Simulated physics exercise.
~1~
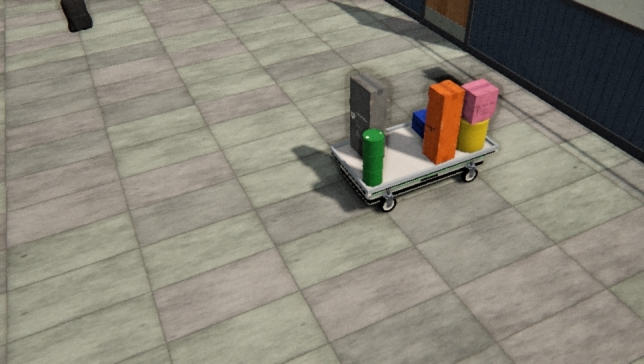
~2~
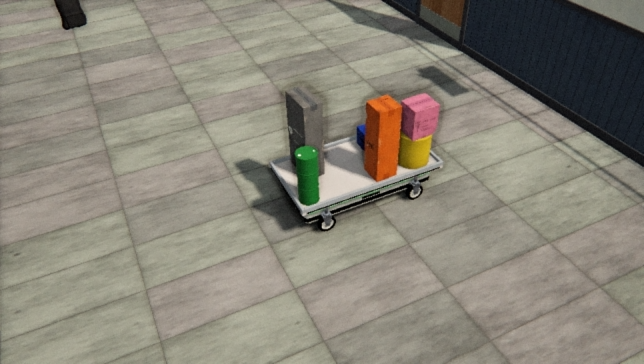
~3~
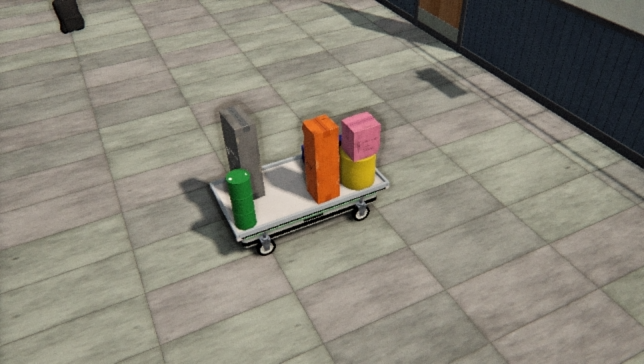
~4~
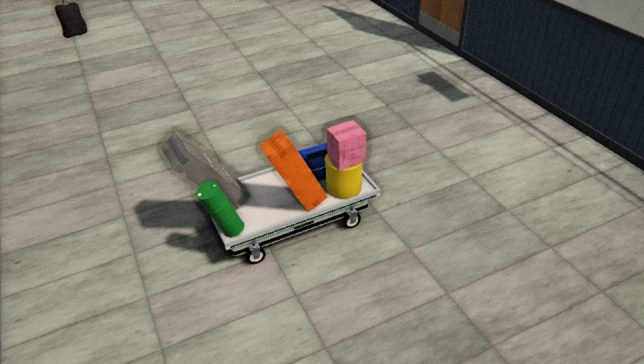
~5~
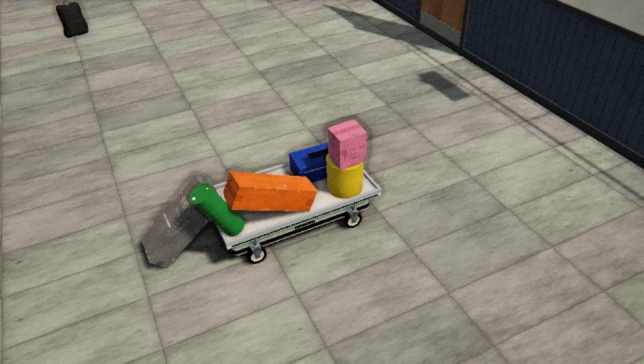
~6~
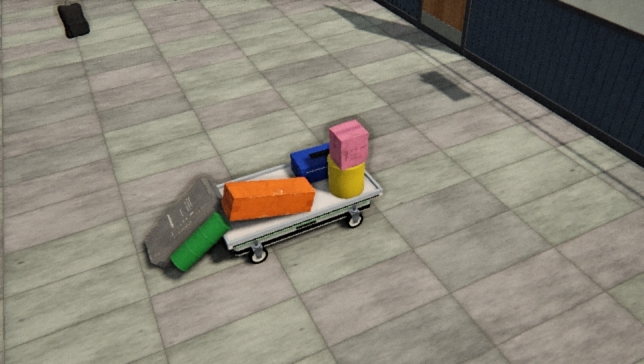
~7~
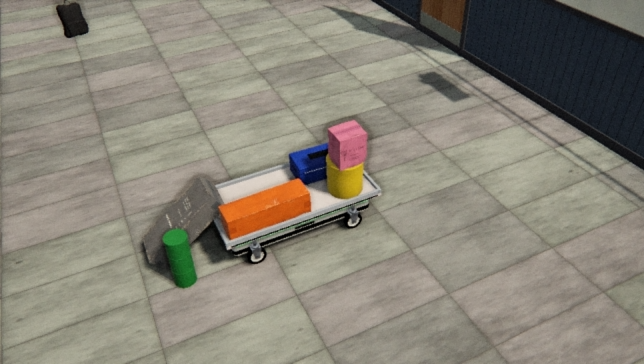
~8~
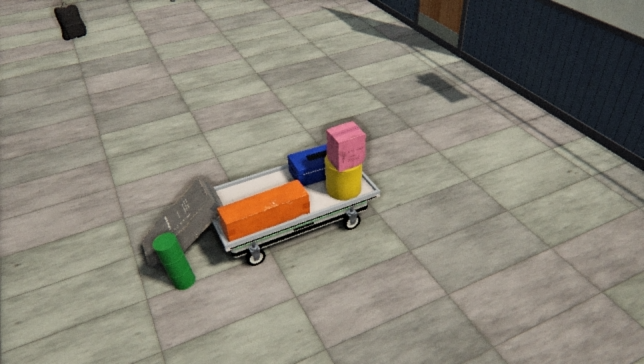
A flat white cart loaded with colourful objects rolls across a pale tiled floor, seen from above, with a dark blue wall at upper right. It carries a tall grey box and green canister towards the left, an orange box near the middle, a blue toolbox behind, and a pink box atop a yellow pail. The cart travels left and towards the viewer, then stops, and the three tall items tip left. The grey box drops off the end, the orange box topples onto the deck, and the canister slides to the floor. Grey and green rest tipped beside the cart, while the pink box stays stacked on the pail.
